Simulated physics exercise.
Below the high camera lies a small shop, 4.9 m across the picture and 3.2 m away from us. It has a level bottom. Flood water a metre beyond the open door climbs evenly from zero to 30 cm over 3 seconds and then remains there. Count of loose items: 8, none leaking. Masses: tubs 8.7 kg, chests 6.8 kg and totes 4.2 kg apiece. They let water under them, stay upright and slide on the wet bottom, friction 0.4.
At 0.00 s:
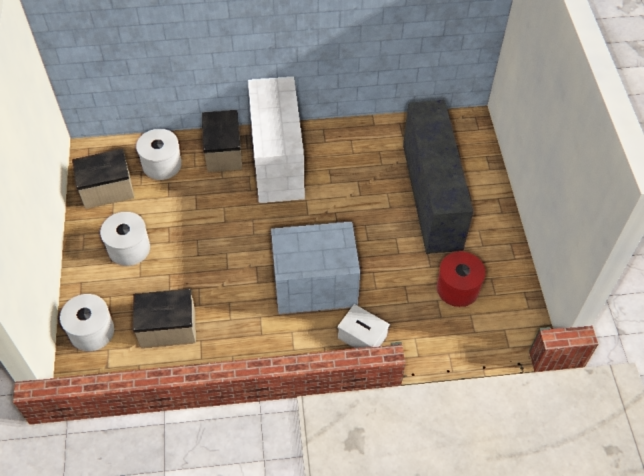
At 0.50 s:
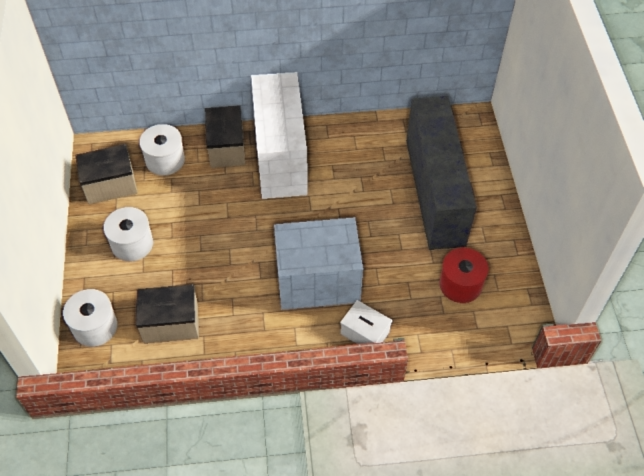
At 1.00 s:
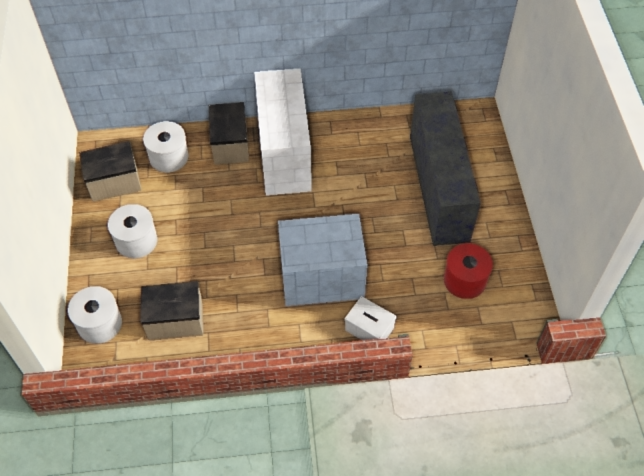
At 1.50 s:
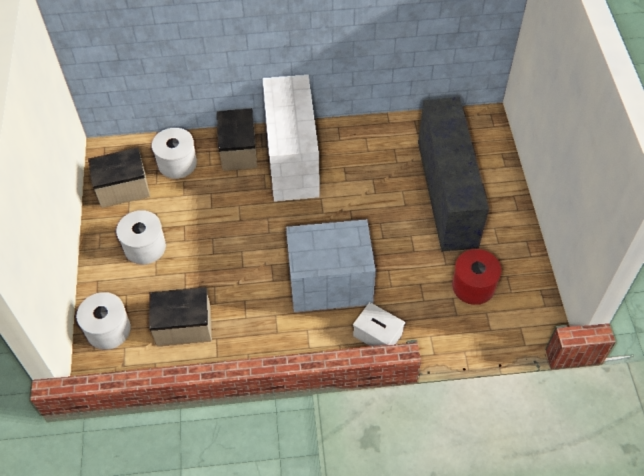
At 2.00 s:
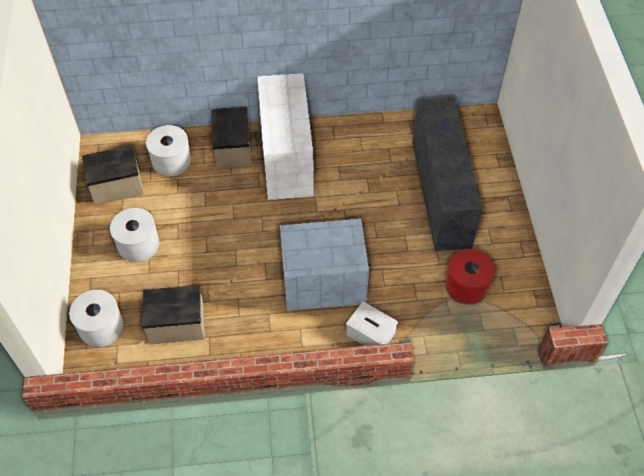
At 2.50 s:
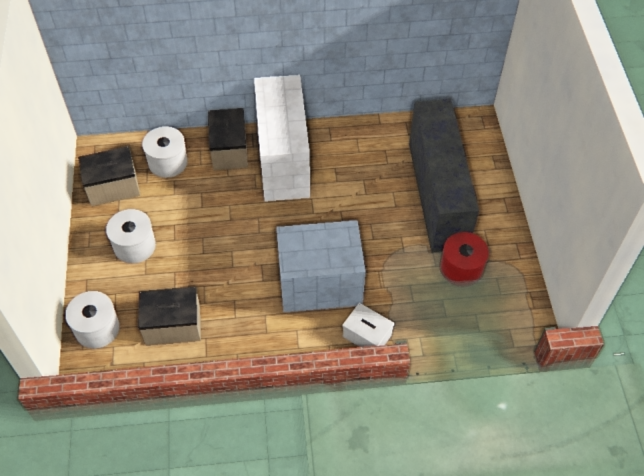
A thin sheet of water spreads over the paving outside a small open-topped shop, seen from high above, then slips through the gap in the low brick wall. Inside on the wooden floor stand white rolls and dark-topped boxes at left, white, blue-grey and black blocks, and a red tub at right. The camera wavers slightly as the water reaches the tub, which shifts a little toward the back.
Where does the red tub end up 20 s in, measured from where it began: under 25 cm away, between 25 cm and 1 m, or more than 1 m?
It ends up more than 1 m from its start.
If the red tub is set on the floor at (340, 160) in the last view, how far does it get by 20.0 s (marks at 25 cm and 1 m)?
It goes a long way.
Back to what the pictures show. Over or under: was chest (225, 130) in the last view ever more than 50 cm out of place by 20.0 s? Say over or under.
It is below that.
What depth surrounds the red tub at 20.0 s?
20 cm or so.
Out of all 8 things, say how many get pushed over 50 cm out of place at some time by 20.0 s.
I count 7.
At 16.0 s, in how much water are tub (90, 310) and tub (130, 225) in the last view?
Some 24 cm at the first, some 24 cm at the second.
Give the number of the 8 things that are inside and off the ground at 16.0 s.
It comes to 8 of them.
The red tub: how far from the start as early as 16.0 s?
Close to 300 cm.
After 4.0 s the red tub is near (500, 236), 0.5 m from its start, afloat; 1 afloat.
After 9.0 s the red tub is near (381, 144), 1.7 m from its start, afloat; 7 afloat.
After 16.0 s the red tub is near (189, 146), 3.2 m from its start, afloat; 8 afloat.
After 20.0 s the red tub is near (142, 220), 3.3 m from its start, afloat; 8 afloat.
